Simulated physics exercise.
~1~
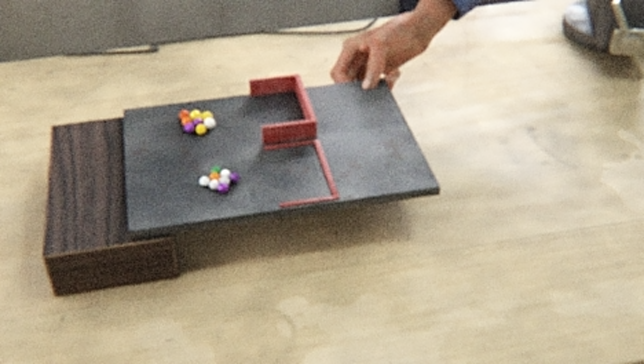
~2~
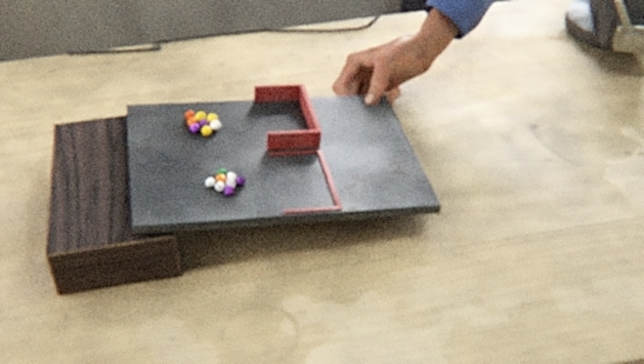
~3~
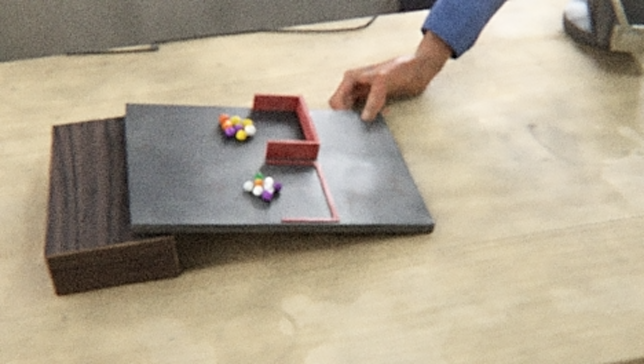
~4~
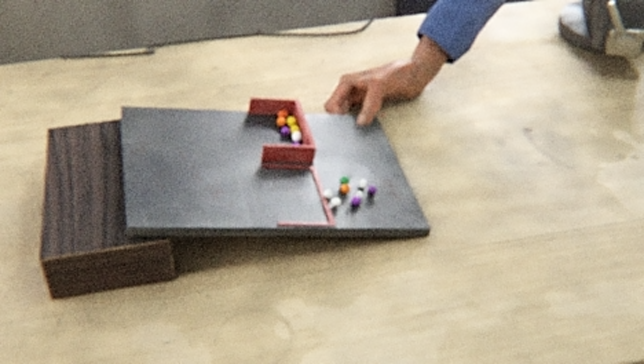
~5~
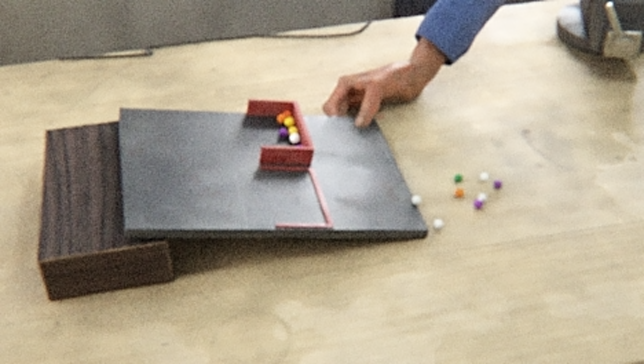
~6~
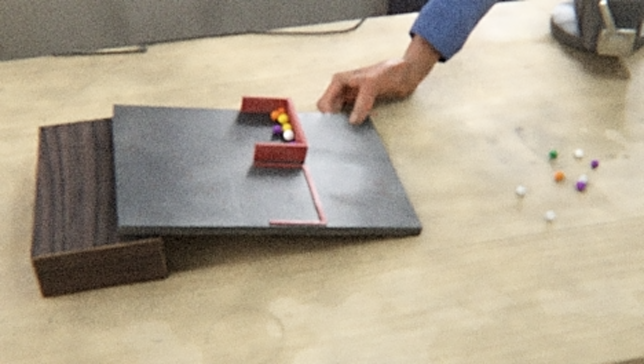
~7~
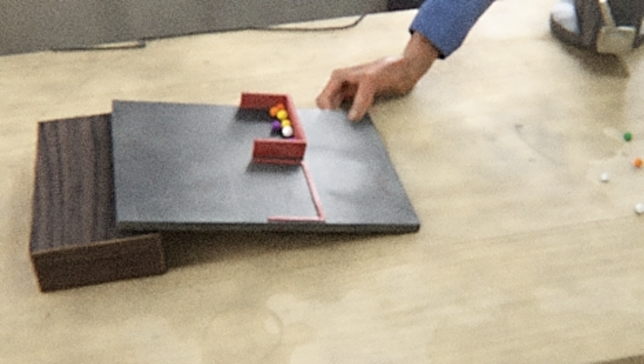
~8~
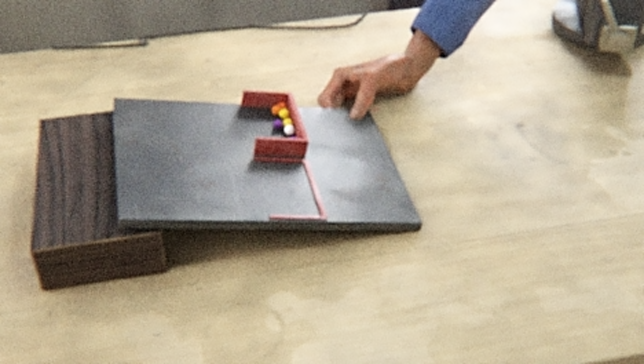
A hand tilts a board; one bead pile rolls off, the other stays behind a barrier.
